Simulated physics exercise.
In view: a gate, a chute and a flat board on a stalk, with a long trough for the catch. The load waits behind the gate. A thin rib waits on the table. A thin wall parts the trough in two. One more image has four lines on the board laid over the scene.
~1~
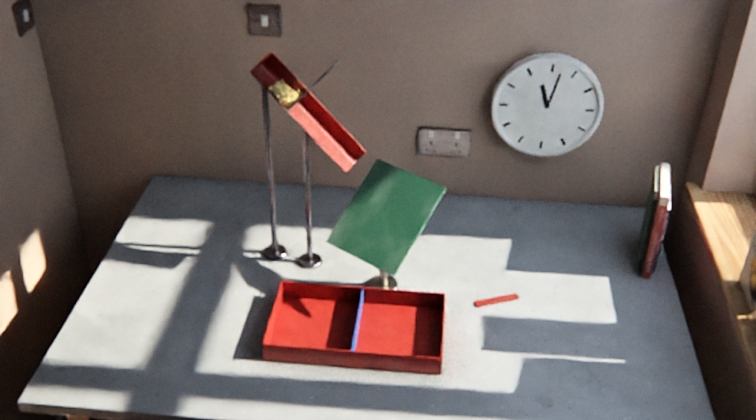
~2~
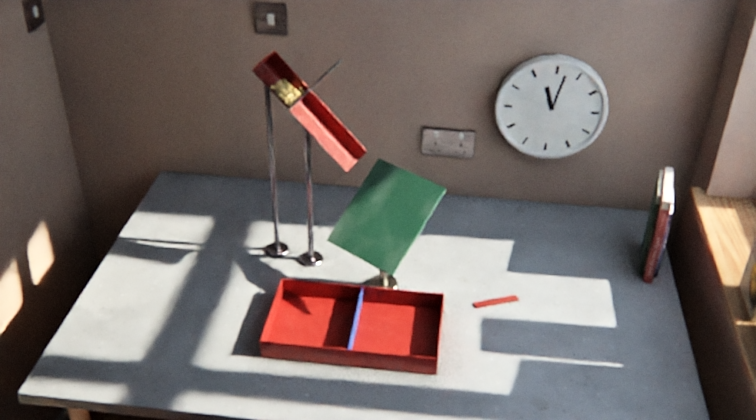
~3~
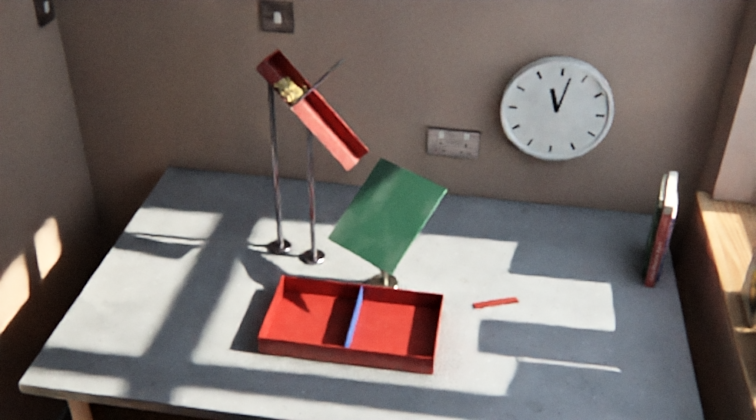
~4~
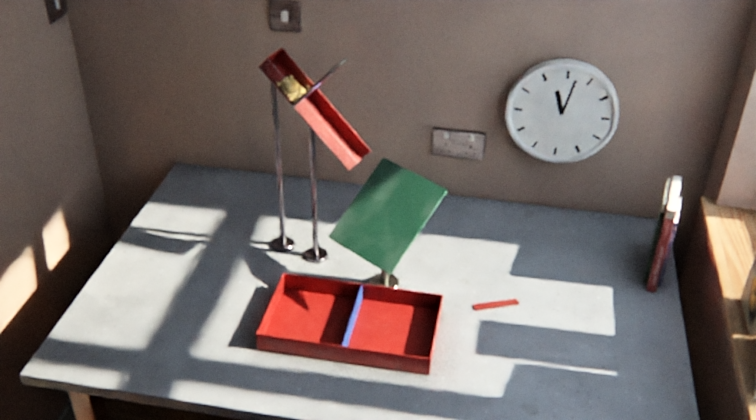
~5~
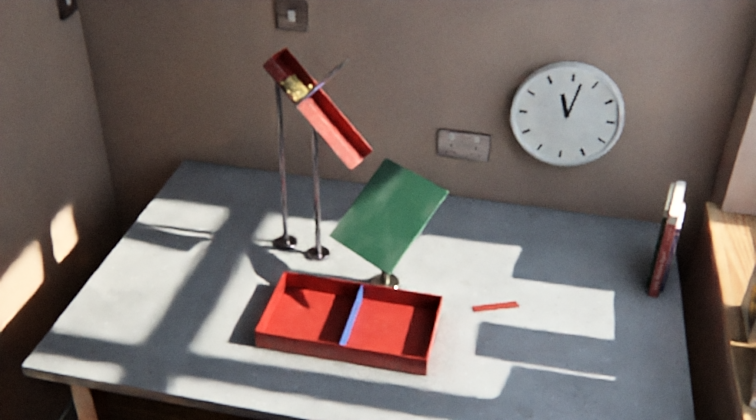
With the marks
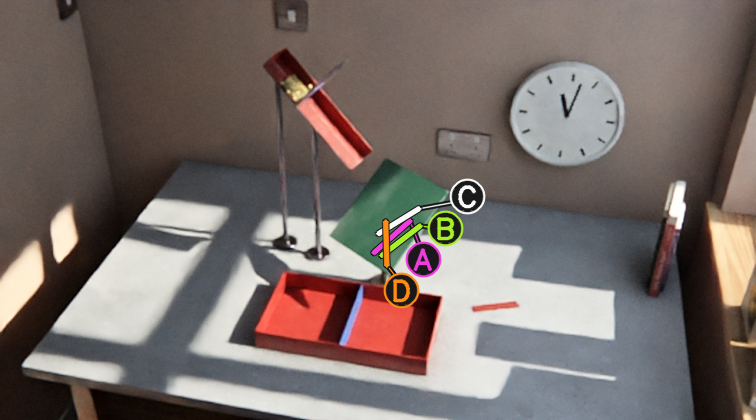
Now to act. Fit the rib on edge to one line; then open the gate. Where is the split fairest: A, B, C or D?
I would pick line D.
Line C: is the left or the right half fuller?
More lands on the left.
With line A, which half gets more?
The left half.
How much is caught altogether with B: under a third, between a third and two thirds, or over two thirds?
It is over two thirds.
On the marked copy, line A from (409, 220) to (373, 252); line B from (420, 226) to (381, 255); line C from (418, 208) to (378, 233); line D from (385, 221) to (386, 265).
With A, of what is caught, nearly all in the left half, a small part in the right.
With B, of what is caught, most in the left half, about a quarter in the right.
With C, of what is caught, nearly all in the left half, a small part in the right.
With D, of what is caught, about half in the left half, about half in the right.
